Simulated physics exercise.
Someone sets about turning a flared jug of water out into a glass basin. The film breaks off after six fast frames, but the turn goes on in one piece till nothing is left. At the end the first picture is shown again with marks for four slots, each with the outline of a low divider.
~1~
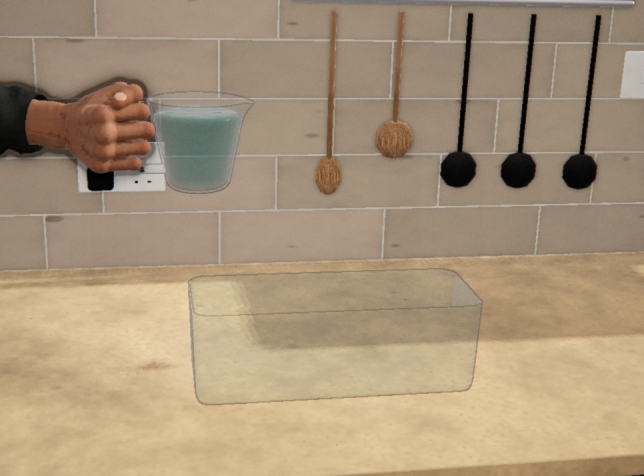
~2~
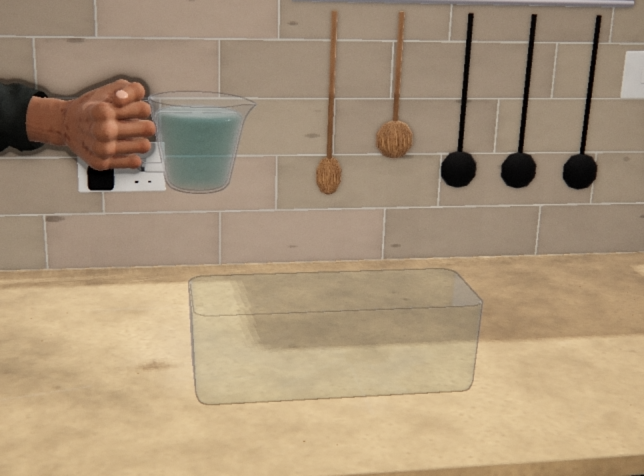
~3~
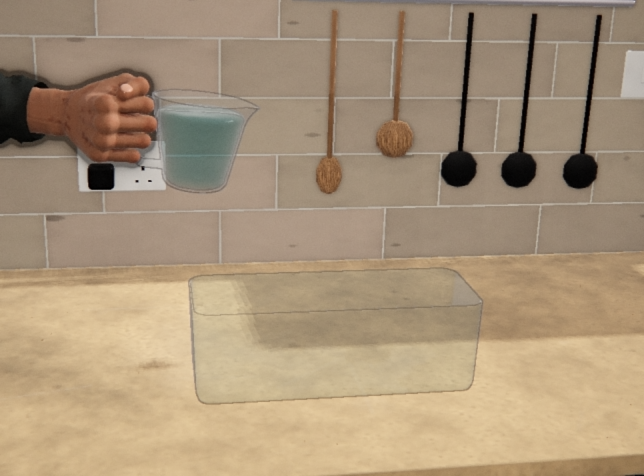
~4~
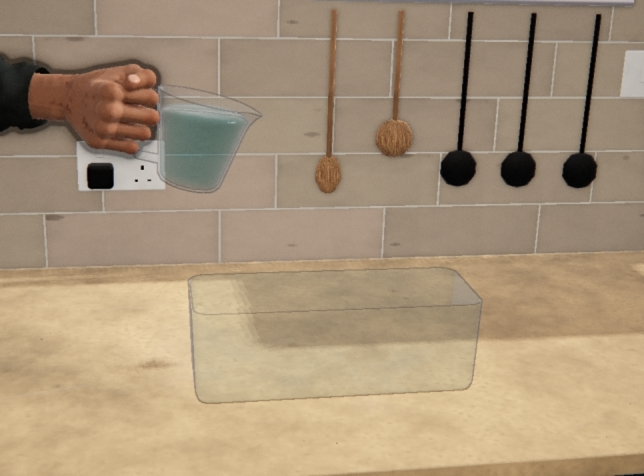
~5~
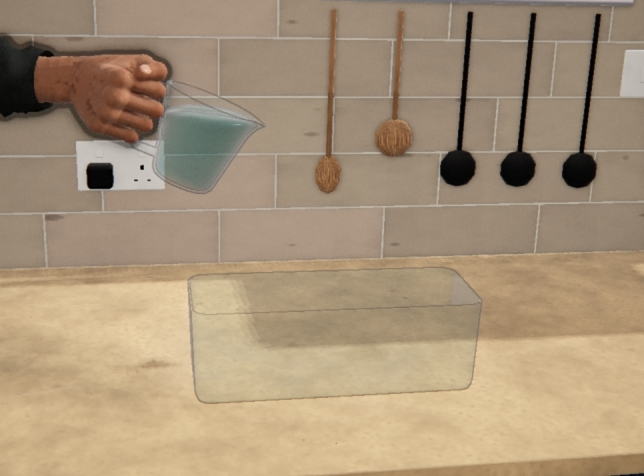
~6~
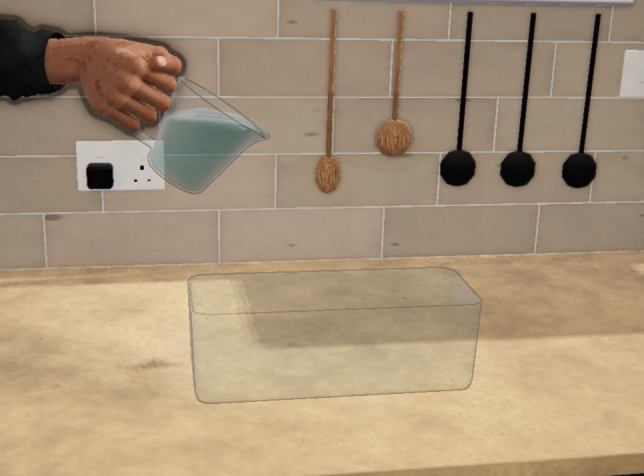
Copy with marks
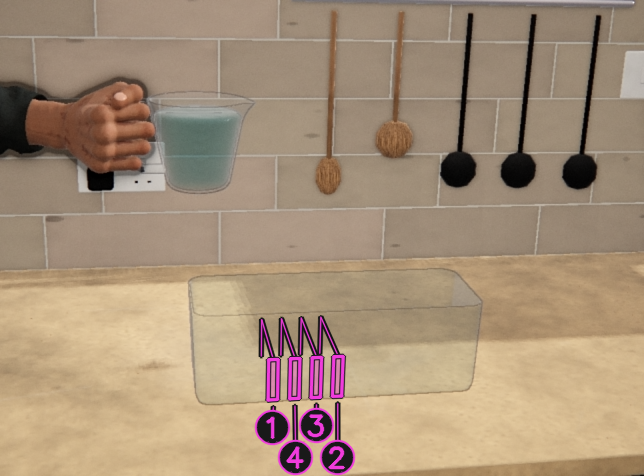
A hand tilting a clear jug of blue-green liquid steadily rightward above an empty glass basin, the liquid reaching the lip.
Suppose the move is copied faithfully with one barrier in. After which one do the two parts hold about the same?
Position 3.
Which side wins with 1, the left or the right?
The right side.
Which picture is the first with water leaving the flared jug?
Picture 6.
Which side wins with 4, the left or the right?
The right side.
On the marked copy, 1 at (273, 406); 2 at (337, 403); 3 at (316, 404); 4 at (294, 405).
With 1, about 3 % ends left of the wall and 94 % right of it; 3 % is lost outside.
With 2, about 82 % ends left of the wall and 11 % right of it; 7 % is lost outside.
With 3, about 56 % ends left of the wall and 42 % right of it.
With 4, about 8 % ends left of the wall and 89 % right of it.
